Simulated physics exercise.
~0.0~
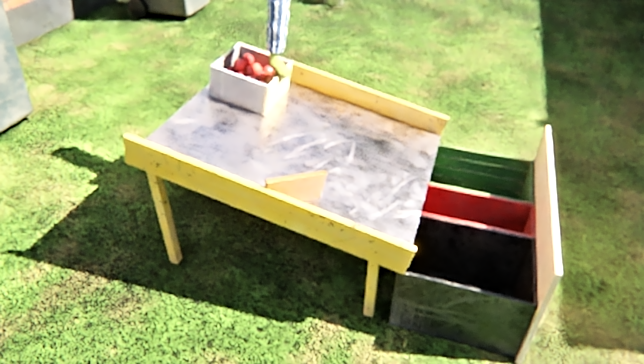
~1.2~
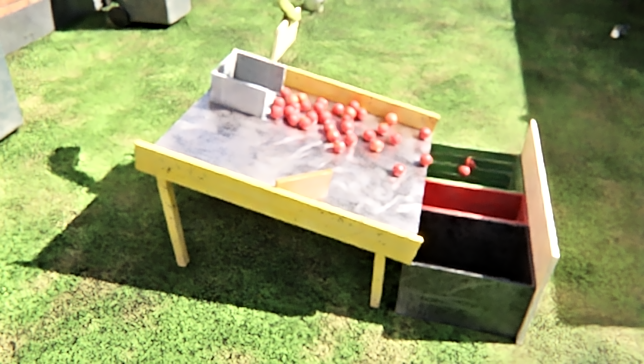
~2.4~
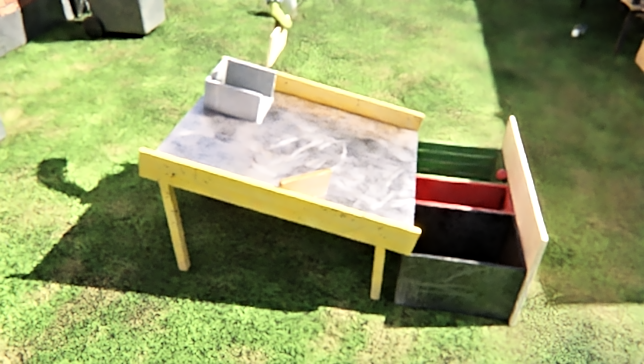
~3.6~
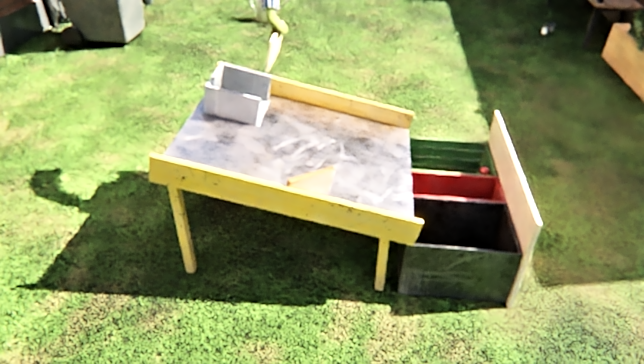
At first, red tomatoes sit heaped in a small grey pen at the top of a yellow-edged table that slopes down to the right on a sunny lawn. The gate is lifted clear, and the tomatoes spill out and roll down in a loose, scattered stream. They keep mostly to the far side of the slope, past the small angled board, and the first ones drop into the green tote. Soon the pen and the table are bare, while the view drifts slightly sideways. By the end everything is still, with a speck of red showing at the green tote's right end.
